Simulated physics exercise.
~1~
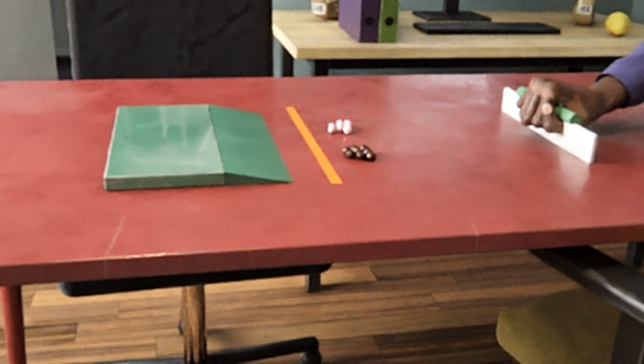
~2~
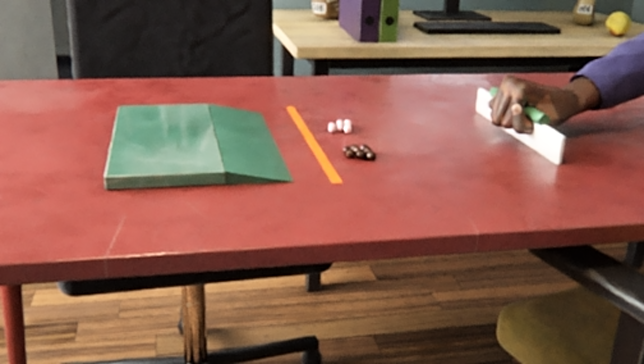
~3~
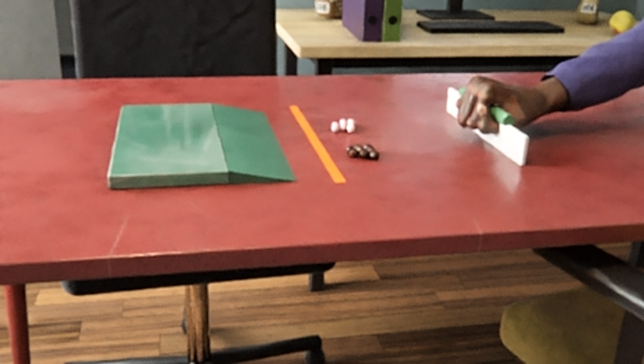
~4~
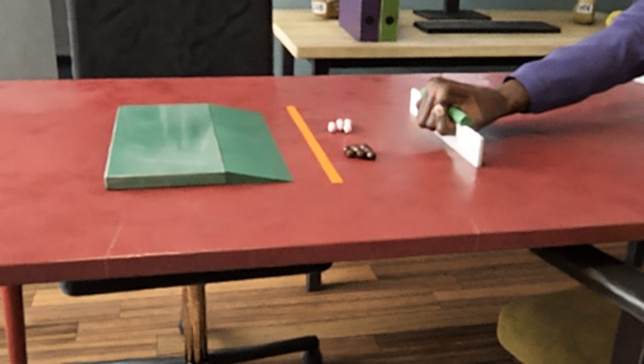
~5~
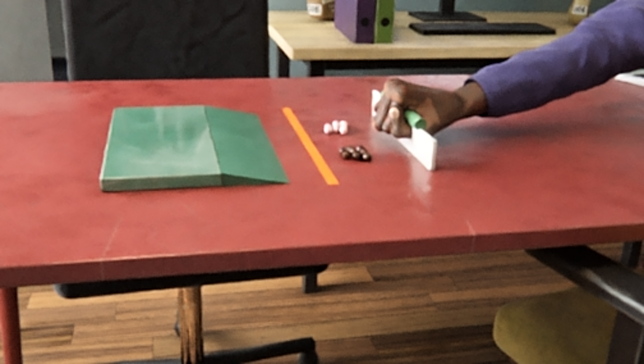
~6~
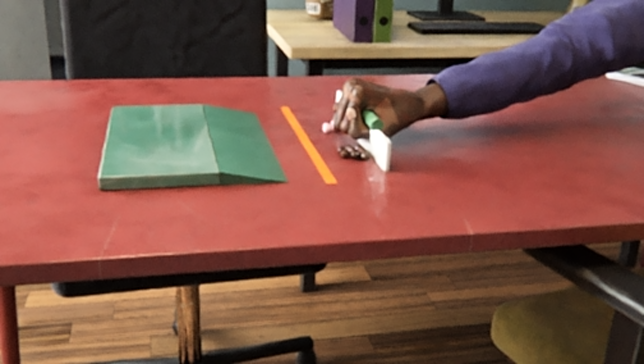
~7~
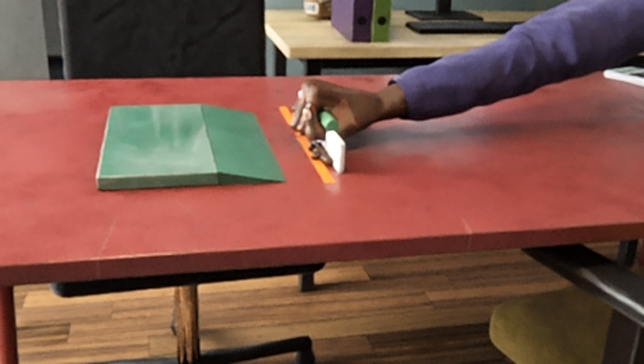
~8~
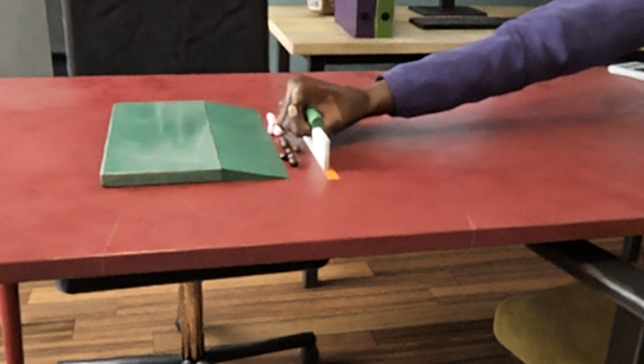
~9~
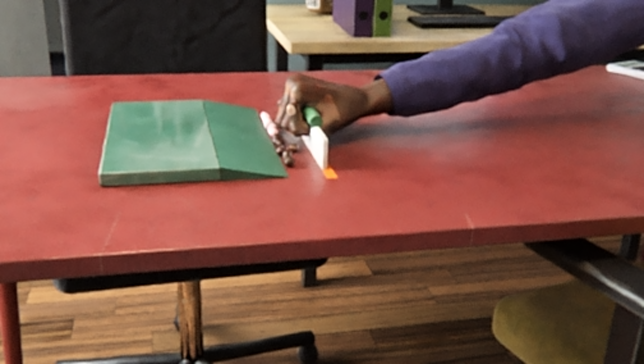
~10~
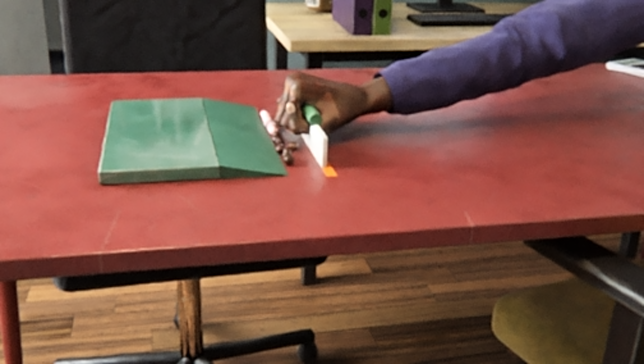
A hand slid a white scraper left across a red table, pushing a white handful and a dark brown handful of small pieces over an orange tape strip, then stopped at the tape, leaving both handfuls just short of the green ramp.
